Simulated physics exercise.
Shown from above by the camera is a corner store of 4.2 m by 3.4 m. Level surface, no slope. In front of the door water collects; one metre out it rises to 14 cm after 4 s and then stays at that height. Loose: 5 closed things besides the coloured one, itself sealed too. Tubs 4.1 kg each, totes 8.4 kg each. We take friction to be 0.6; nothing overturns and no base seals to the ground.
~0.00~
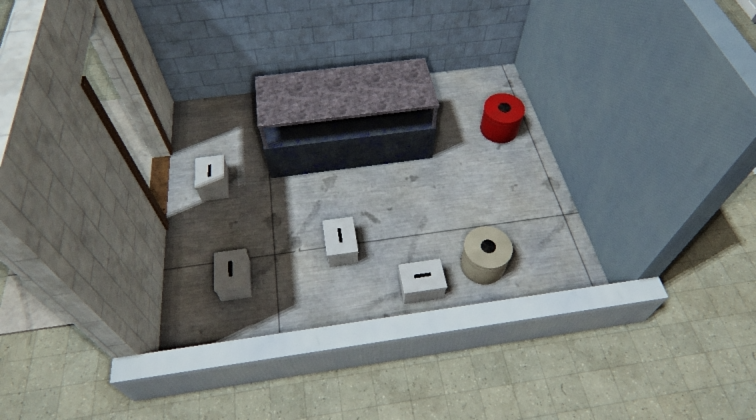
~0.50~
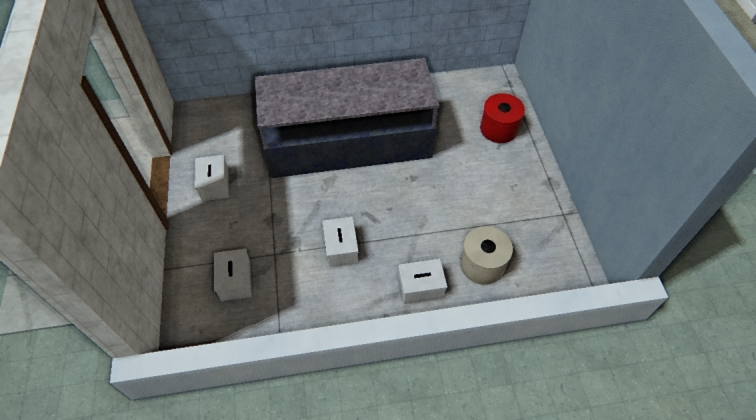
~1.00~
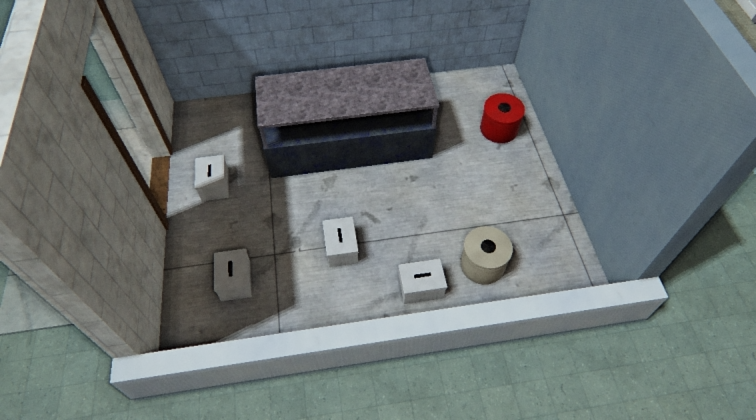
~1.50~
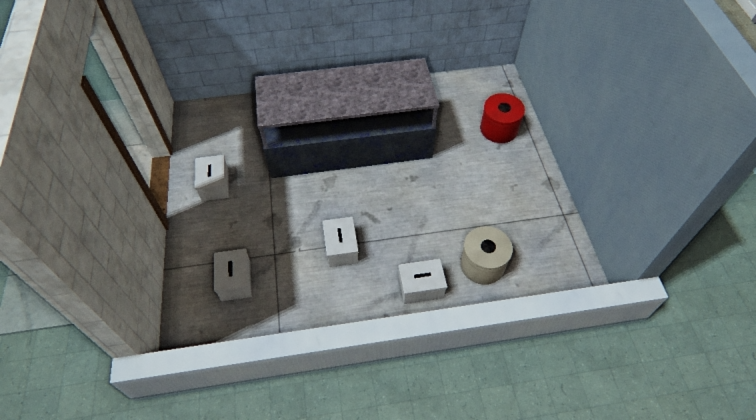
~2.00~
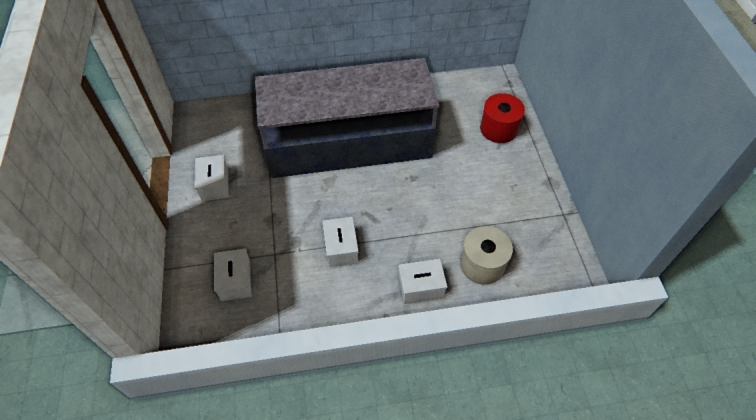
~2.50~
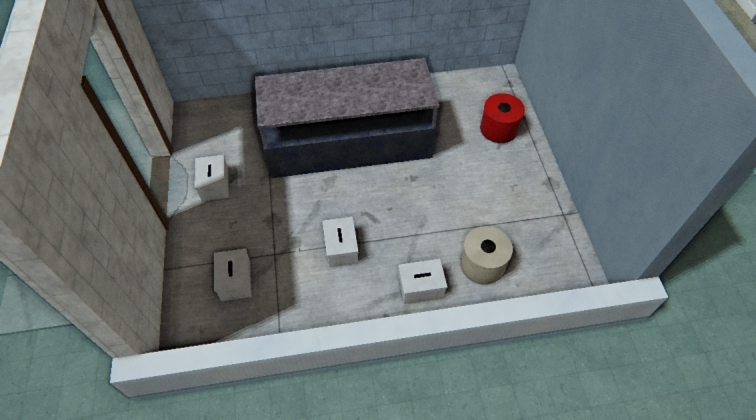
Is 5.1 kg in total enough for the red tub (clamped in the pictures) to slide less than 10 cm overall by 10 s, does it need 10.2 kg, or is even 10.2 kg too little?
5.1 kg is enough.
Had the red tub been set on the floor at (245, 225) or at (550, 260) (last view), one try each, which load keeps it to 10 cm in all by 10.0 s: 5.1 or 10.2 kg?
In order: Both fall short; even the lighter mass works.
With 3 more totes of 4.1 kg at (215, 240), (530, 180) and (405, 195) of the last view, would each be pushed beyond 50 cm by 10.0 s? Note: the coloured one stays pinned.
Note, in sequence: Not exceeded, not exceeded, not exceeded.
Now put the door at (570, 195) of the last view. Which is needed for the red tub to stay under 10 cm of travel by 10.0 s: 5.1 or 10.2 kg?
Result: The lesser mass is plenty.
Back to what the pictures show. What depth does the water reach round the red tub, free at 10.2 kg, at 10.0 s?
Around 3 cm.
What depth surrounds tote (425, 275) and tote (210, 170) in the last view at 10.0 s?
Close to 3 and 5 centimetres.
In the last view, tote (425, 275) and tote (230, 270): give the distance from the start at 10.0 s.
Respectively 0 and 0 cm.
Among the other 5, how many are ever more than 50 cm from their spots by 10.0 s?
1.
After 3.5 s the red tub would be 0 cm from its start with 5.1 kg and 0 cm from its start with 10.2 kg; 0 cm of water round it then.
After 4.5 s the red tub would be 0 cm from its start with 5.1 kg and 0 cm from its start with 10.2 kg; 0 cm of water round it then.
After 7.0 s the red tub would be 0 cm from its start with 5.1 kg and 0 cm from its start with 10.2 kg; 0 cm of water round it then.
After 10.0 s the red tub would be 1 cm from its start with 5.1 kg and 0 cm from its start with 10.2 kg; 3 cm of water round it then.
